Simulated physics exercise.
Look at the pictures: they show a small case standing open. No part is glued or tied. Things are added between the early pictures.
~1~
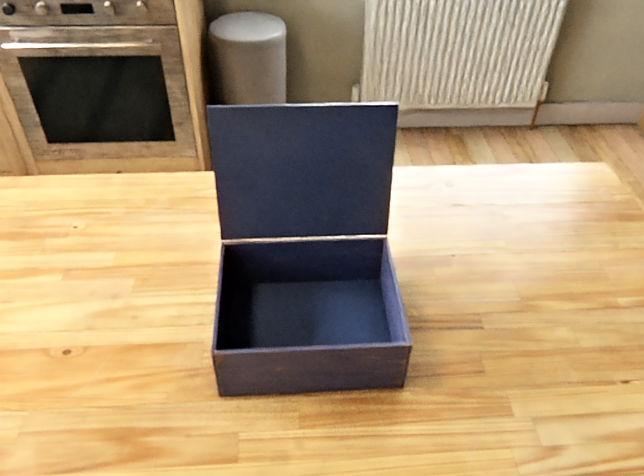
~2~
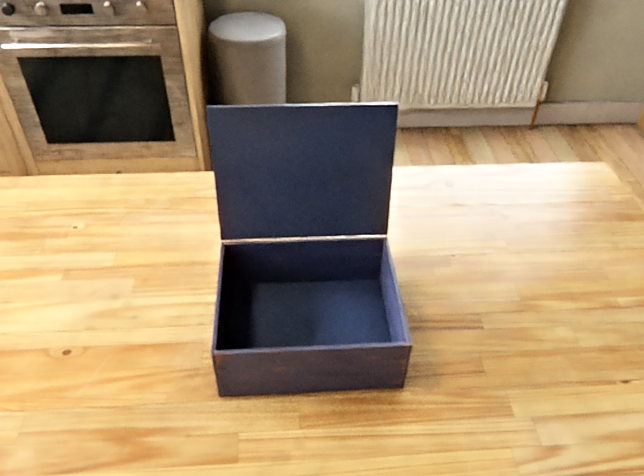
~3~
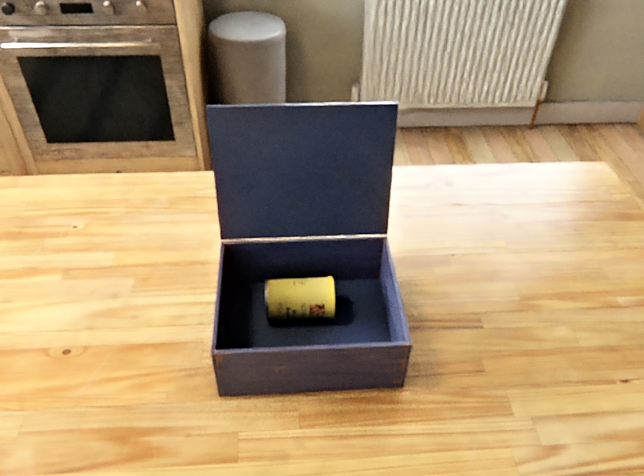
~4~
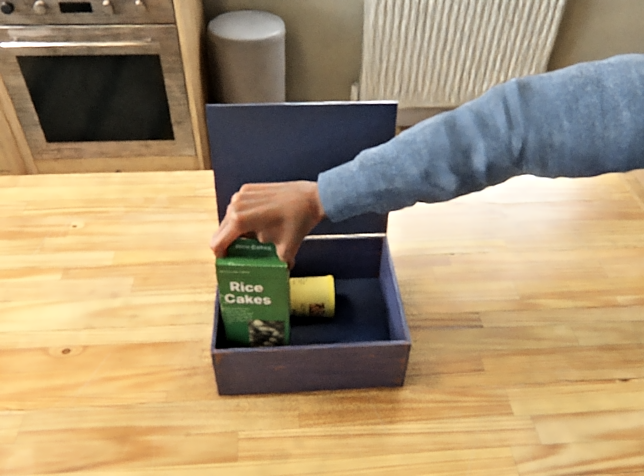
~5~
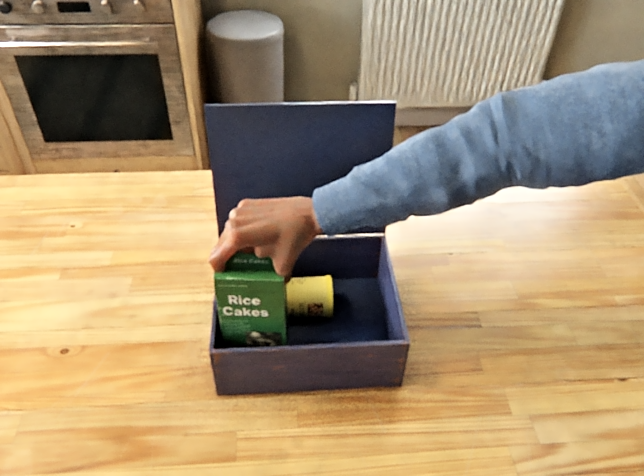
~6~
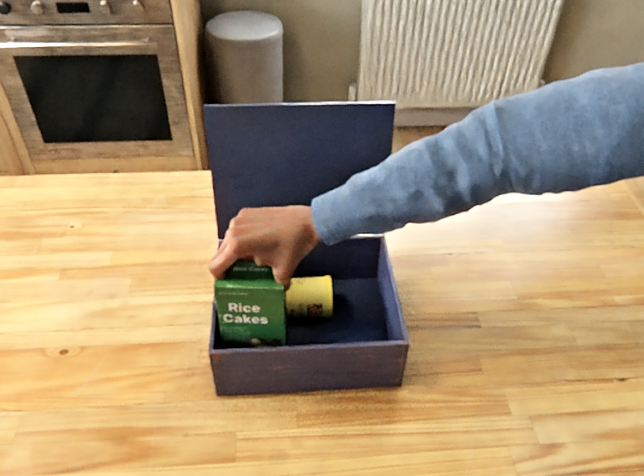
The clip opens on an empty dark blue box standing open on a wooden table, and a yellow tin then appears lying inside it. Next, a blue-sleeved arm reaches in from the right, its hand gripping a green Rice Cakes packet and lowering it slightly into the box's left side, beside the tin.
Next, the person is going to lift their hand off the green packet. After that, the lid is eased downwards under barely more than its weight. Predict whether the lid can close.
Prediction: The lid cannot close.
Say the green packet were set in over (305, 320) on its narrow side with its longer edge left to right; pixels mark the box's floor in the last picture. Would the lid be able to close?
Result: Lid shut.
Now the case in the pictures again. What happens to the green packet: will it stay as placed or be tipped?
Observation: The green packet keeps the set orientation.
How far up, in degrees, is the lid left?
I'd say roughly 35 degrees above the rim.
Then, 1.10 s past the last view, lid starting down.
Then, 1.40 s past the last view, lid 74° above the rim.
Then, 1.60 s past the last view, lid 57° above the rim.
Then, 1.80 s past the last view, lid 35° above the rim.
Finally, lid 34° above the rim; both still in place. Final places as the last picture's camera would see them, green packet near (255, 321).
